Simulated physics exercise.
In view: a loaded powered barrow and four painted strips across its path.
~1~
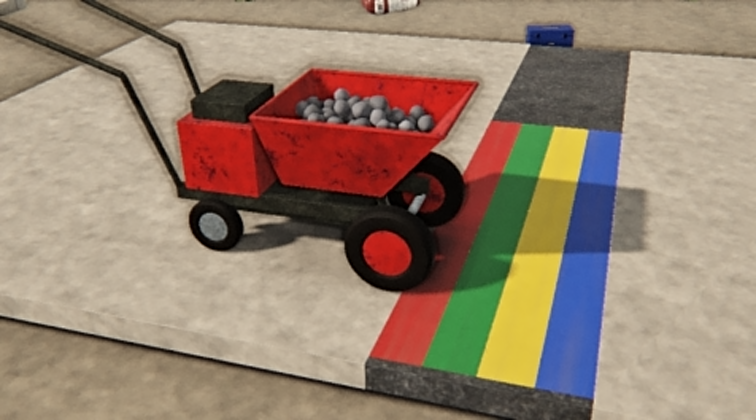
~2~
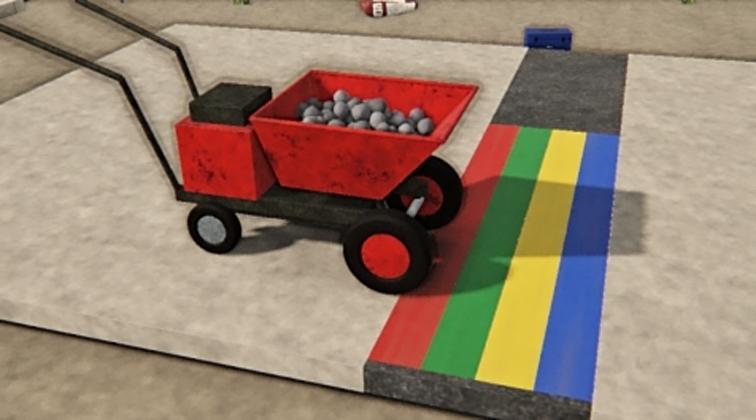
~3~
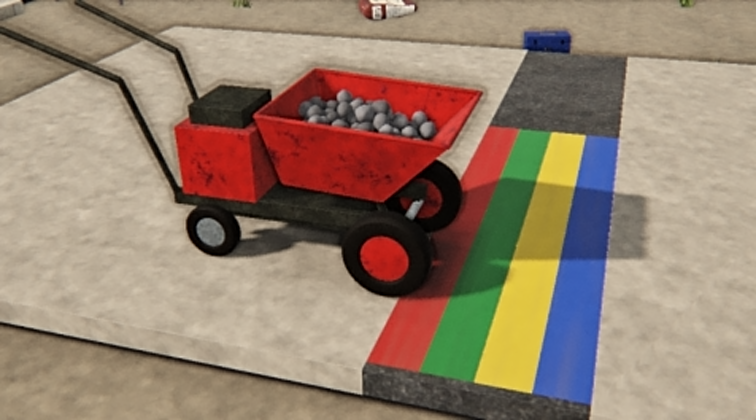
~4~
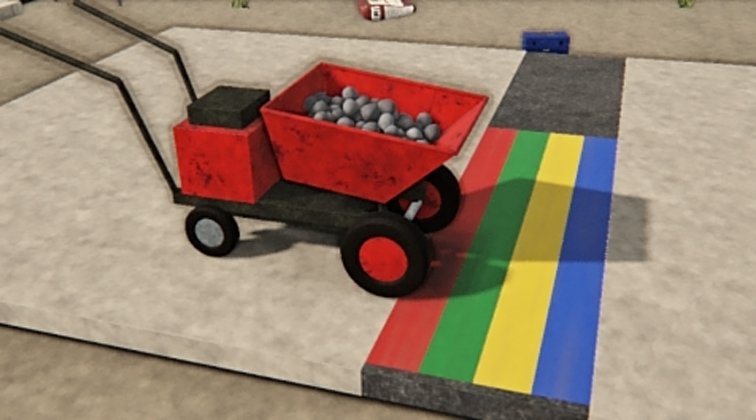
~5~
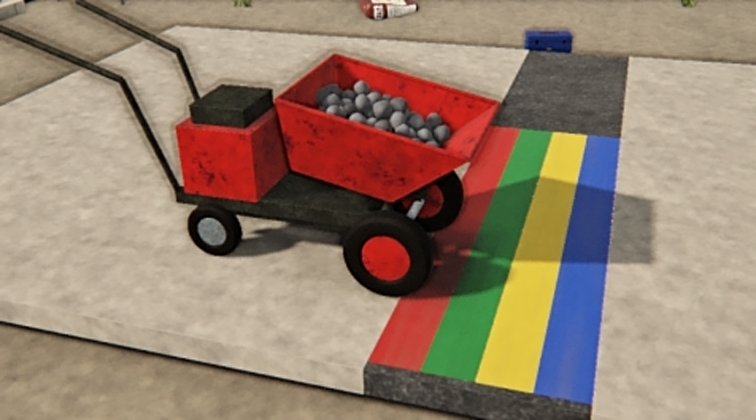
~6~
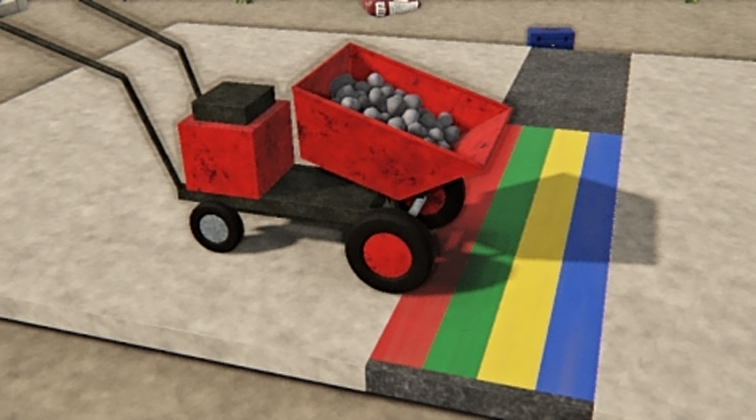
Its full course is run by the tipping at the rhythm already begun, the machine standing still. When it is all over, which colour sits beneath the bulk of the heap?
The bulk sits over the blue colour.
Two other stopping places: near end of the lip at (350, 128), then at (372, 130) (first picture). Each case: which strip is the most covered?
Place one - the strip in green; place two - the yellow one.
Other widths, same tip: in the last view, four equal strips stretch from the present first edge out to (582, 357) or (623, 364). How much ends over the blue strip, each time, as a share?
In order, 30 % and 30 %.
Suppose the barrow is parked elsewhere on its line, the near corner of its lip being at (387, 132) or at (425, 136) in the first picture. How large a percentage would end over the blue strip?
Around 20 % the first time and around 30 % the second.
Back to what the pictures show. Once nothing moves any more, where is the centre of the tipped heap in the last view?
About pixel (601, 282).
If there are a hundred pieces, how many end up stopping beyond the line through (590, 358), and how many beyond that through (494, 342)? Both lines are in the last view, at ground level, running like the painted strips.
Respectively 40 and 80 percent.
Just after the last frame, skip tipped steeply; every one in the skip.
A moment on, skip tipped right over; roughly two thirds in the skip; about a tenth over the yellow strip; roughly a quarter over the blue strip; about a tenth off the paint.
Further on, skip tipped right over; roughly a quarter in the skip; about a tenth over the yellow strip; roughly a third over the blue strip; roughly a third off the paint.
When it is over, skip tipped right over; roughly a quarter in the skip; not one over the red strip; not one over the green strip; about a tenth over the yellow strip; roughly a third over the blue strip; roughly a third off the paint.
